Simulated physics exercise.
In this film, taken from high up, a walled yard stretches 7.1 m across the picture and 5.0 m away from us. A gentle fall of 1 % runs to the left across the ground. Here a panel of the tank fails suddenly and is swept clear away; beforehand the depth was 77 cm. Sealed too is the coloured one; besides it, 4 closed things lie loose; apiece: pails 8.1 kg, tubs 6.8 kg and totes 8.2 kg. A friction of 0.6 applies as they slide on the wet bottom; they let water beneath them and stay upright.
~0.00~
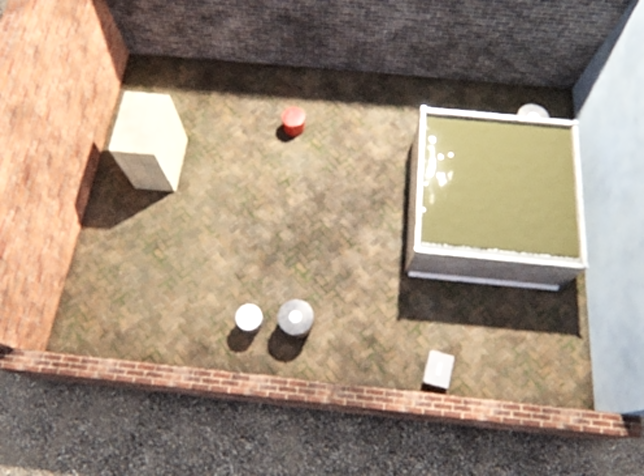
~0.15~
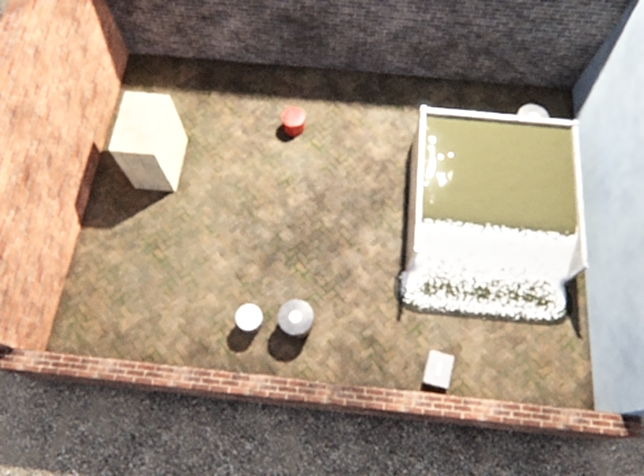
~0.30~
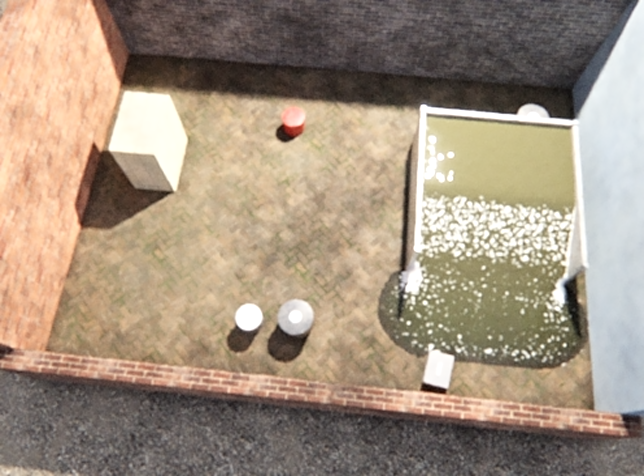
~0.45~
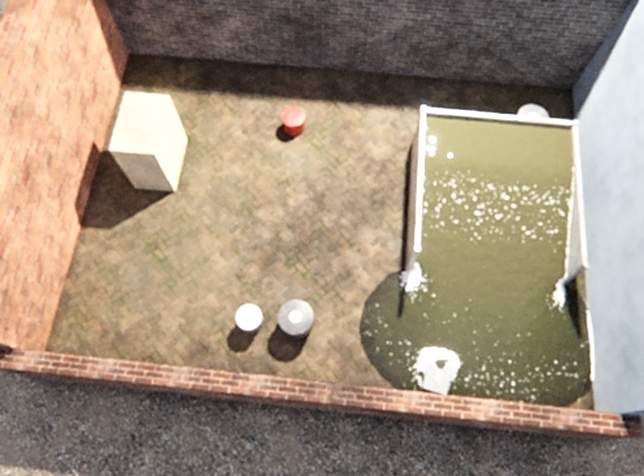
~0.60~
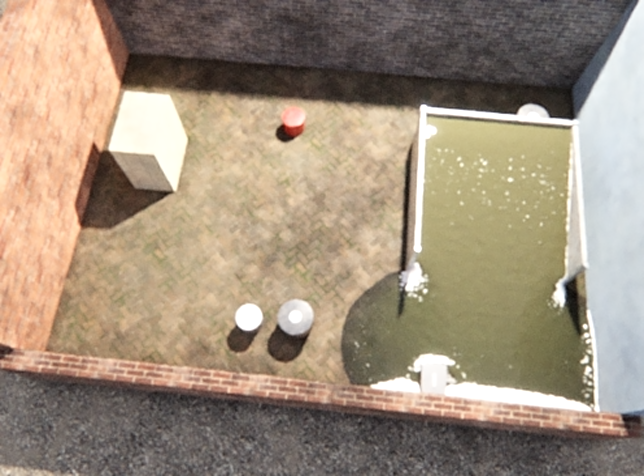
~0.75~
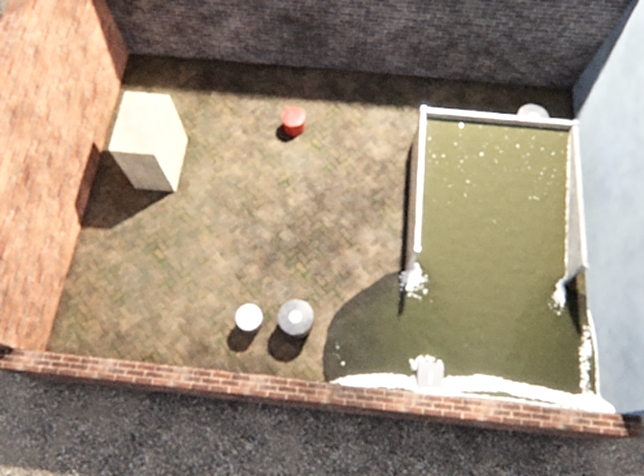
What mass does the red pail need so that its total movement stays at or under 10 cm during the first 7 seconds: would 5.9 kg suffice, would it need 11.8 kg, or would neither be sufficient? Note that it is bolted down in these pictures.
Result: High ballast only.
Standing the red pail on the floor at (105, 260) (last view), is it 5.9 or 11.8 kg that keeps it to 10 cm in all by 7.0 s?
Neither holds.
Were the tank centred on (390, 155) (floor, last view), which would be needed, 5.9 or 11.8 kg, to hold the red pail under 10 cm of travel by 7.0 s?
Then, in short, nothing offered works.
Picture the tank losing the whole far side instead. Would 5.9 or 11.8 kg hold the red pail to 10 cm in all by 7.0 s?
With that failure, no mass keeps it.
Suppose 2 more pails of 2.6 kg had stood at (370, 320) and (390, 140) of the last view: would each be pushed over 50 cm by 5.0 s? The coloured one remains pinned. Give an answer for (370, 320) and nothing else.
Answer: More.
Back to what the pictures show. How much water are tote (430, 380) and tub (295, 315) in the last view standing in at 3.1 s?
Some 17 cm at the first, some 4 cm at the second.
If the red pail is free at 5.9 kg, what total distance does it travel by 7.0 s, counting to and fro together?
Total path: Approx. 50 cm.
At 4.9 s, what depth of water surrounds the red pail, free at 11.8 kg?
Something like 3 centimetres.
After 1.4 s the red pail would be 0 cm from its start with 5.9 kg and 0 cm from its start with 11.8 kg; 0 cm of water round it then.
After 3.1 s the red pail would be 0 cm from its start with 5.9 kg and 0 cm from its start with 11.8 kg; 0 cm of water round it then.
After 4.9 s the red pail would be 0 cm from its start with 5.9 kg and 0 cm from its start with 11.8 kg; 3 cm of water round it then.
After 7.0 s the red pail would be 39 cm from its start with 5.9 kg and 1 cm from its start with 11.8 kg; 9 cm of water round it then.
